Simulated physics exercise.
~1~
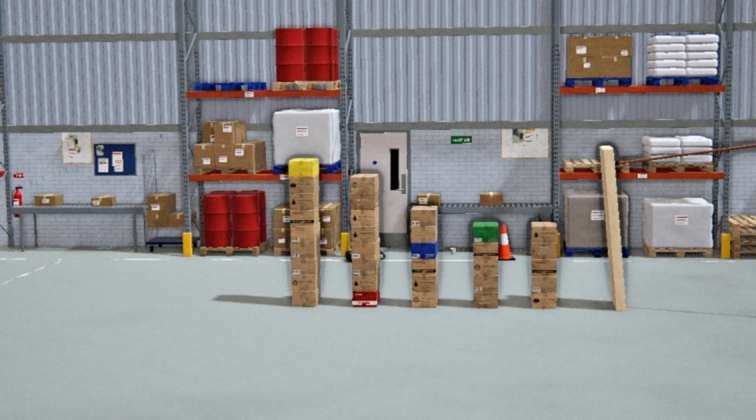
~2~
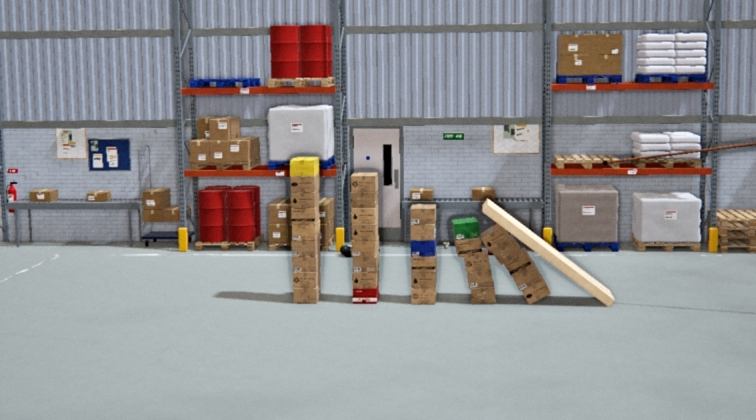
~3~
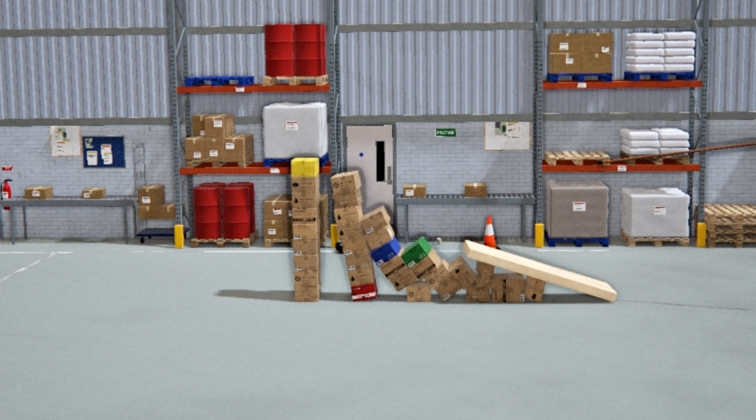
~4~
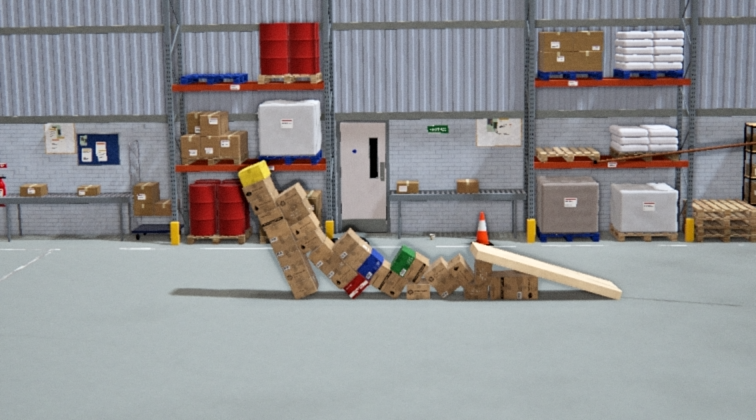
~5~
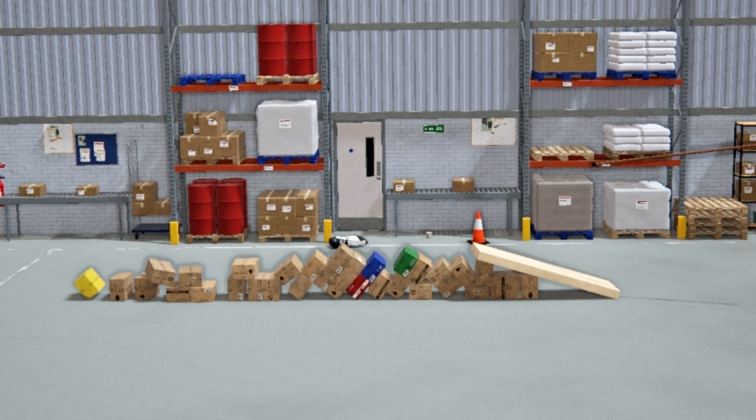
At first, five stacks of taped cartons of differing heights stand in a row on a warehouse floor, with a tall pale board upright at the right end. The board tips left onto the shortest stack, which leans into the one topped with a green carton. Those stacks crumple into a low heap as the one with the blue carton topples and the next begins to lean. The tallest stack, capped with yellow, then tilts left and spills across the floor. In the end the cartons lie in a long jumbled line, the green one tipped over among them, the yellow one at the far left, and the board resting slanted on the right.
